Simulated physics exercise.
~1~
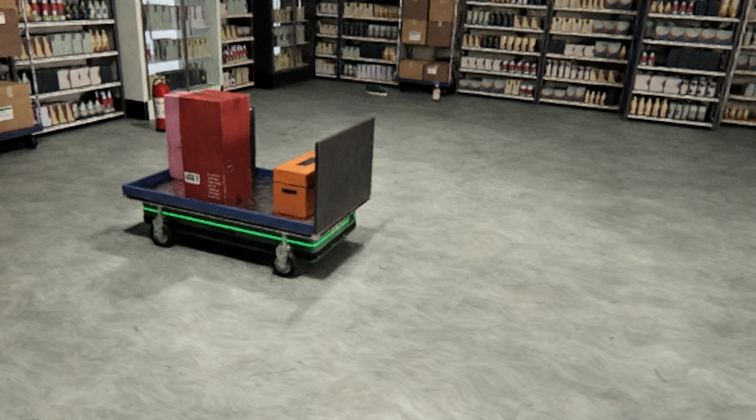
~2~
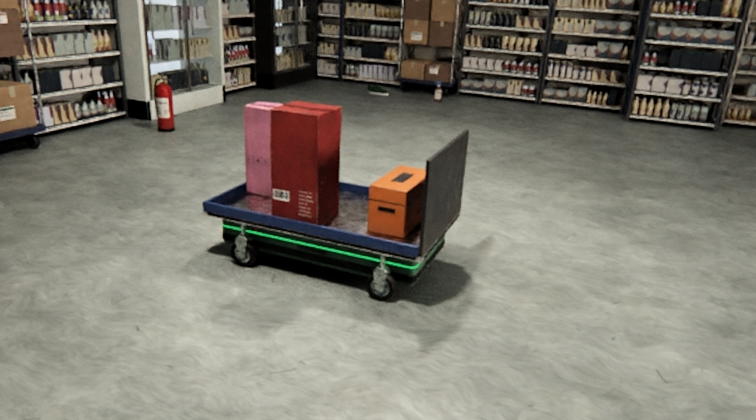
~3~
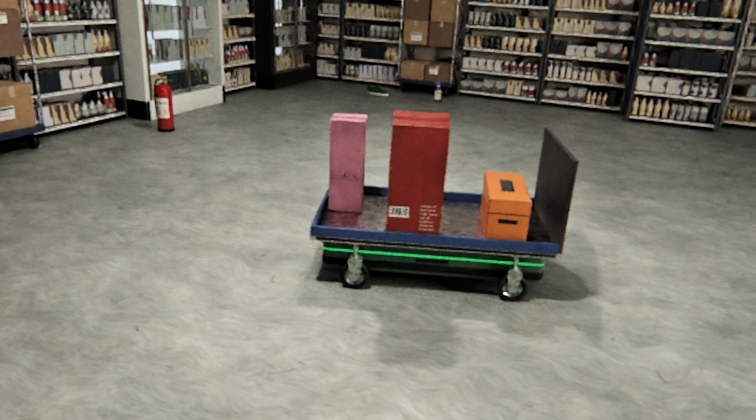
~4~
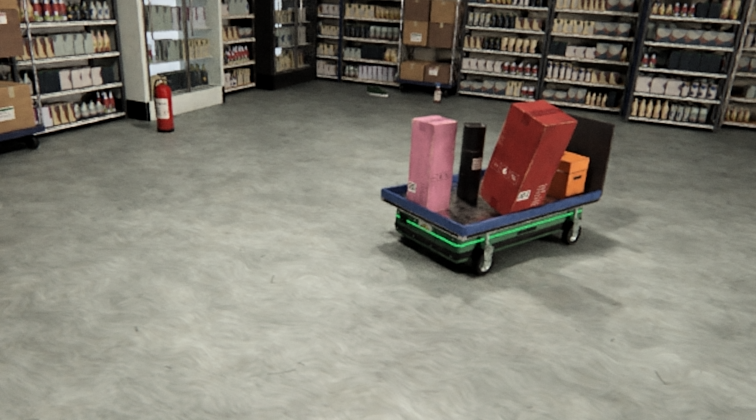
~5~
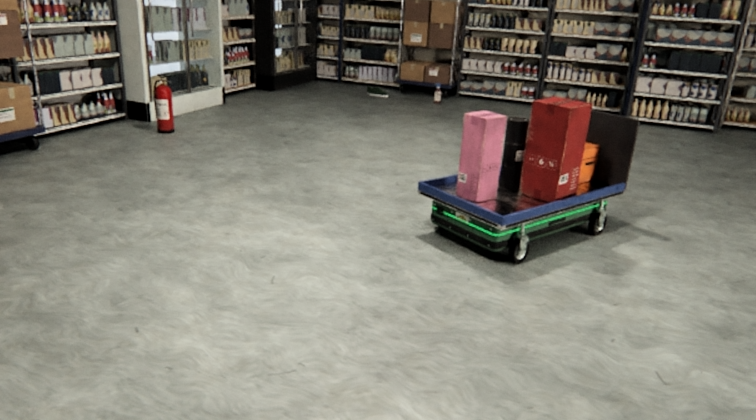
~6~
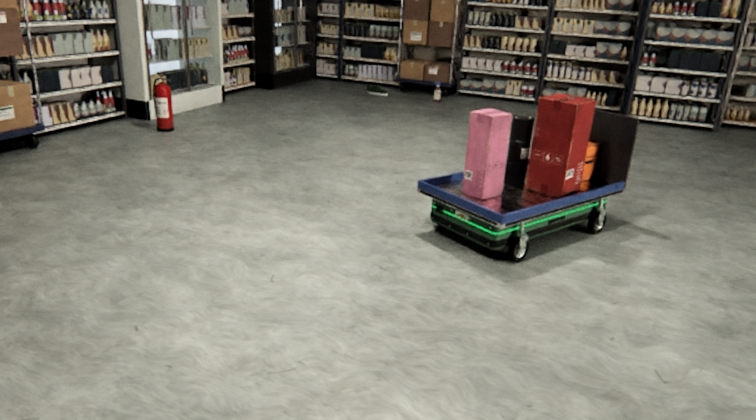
In a store aisle area, a flat cart rolls right and turns away, its red box tilting then settling upright as it stops.
